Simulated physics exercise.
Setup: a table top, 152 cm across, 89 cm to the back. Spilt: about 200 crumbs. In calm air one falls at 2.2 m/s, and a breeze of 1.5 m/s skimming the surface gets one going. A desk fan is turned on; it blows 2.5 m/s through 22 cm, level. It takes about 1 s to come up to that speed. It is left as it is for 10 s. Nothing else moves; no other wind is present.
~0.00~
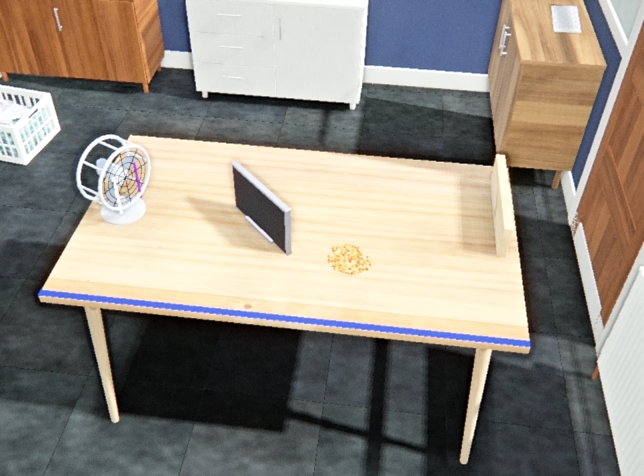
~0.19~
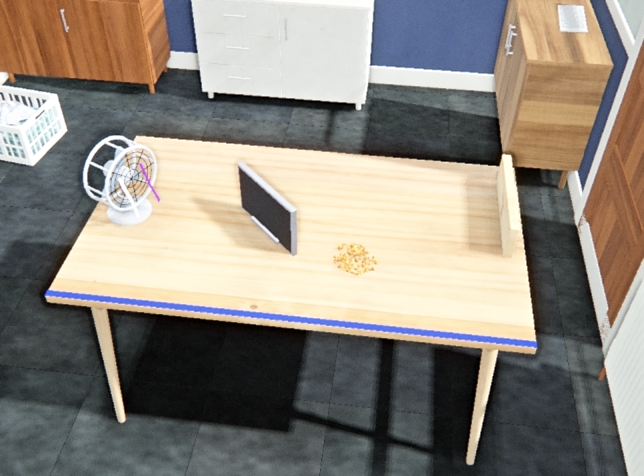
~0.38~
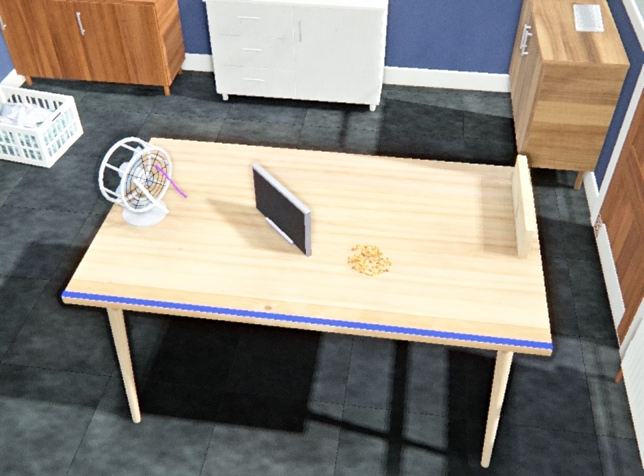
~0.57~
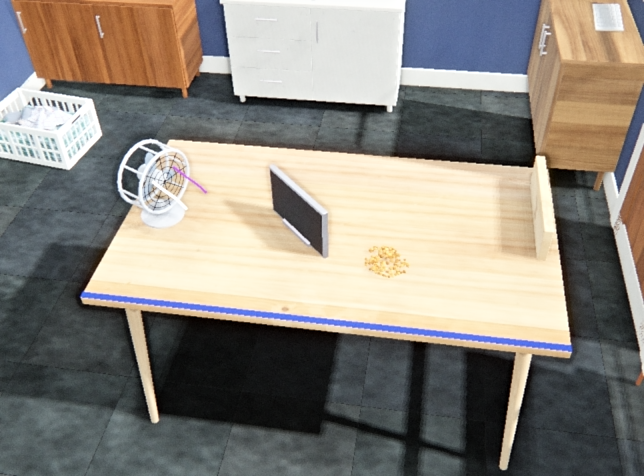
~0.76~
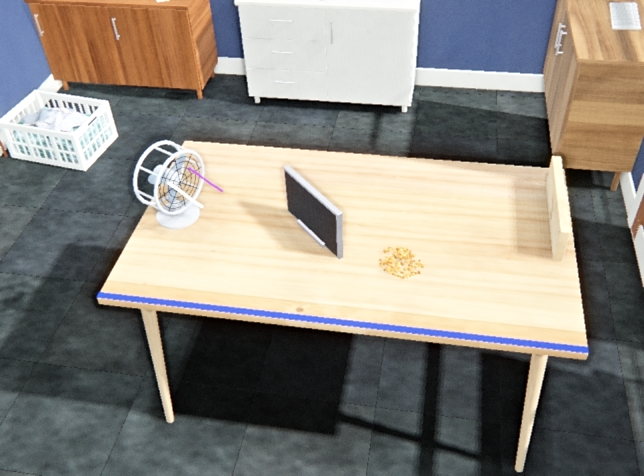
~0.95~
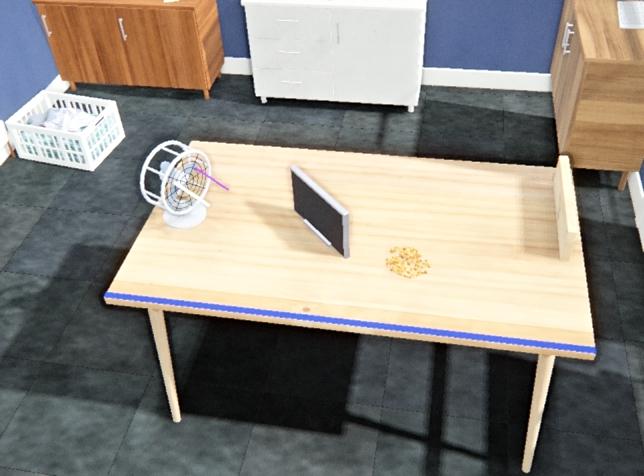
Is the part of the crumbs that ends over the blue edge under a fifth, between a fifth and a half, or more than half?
Of the crumbs, under a fifth end over the blue edge.
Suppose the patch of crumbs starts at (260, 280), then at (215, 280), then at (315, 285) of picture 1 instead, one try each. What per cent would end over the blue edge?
First try 100 %, second 60 %, third 40 %.
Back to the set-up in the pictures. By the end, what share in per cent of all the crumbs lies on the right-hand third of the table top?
4 %.
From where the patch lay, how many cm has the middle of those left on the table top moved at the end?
Close to 0 cm.
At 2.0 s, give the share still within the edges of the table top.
Roughly 100 %.
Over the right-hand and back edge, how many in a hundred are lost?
I'd say near 0 percent right-hand and close to 0 percent back.
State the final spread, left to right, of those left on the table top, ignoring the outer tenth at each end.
About 10 cm.
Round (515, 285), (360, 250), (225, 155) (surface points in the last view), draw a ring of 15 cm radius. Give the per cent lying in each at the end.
Estimates in listed order: 0 %; 30 %; 0 %.
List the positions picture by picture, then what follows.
In the first frame, the middle of the crumbs is near (347, 261), none has stirred yet and the mouth of the desk fan is at (115, 173).
In the second frame, the middle of the crumbs is near (353, 261), none has stirred yet and the blue edge is centred on (283, 321).
In the third frame, the middle of the crumbs is near (367, 262), none has stirred yet, the top of a laptop is at (280, 186) and the top of a board is at (526, 190).
In the fourth frame, the middle of the crumbs is near (384, 263) and none has stirred yet.
In the fifth frame, the middle of the crumbs is near (399, 264) and none has stirred yet.
In the sixth frame, the middle of the crumbs is near (405, 264) and none has stirred yet.
After 2.0 s the count stands so, 0 % are over the blue edge; the middle of those still in play is near (405, 264).
After 3.2 s the count stands so, 0 % are over the blue edge; the middle of those still in play is near (405, 264).
After 5.5 s the count stands so, 0 % are over the blue edge; the middle of those still in play is near (405, 264).
After 10.0 s, at the end, 0 % are over the blue edge; the middle of those still in play is near (405, 264).
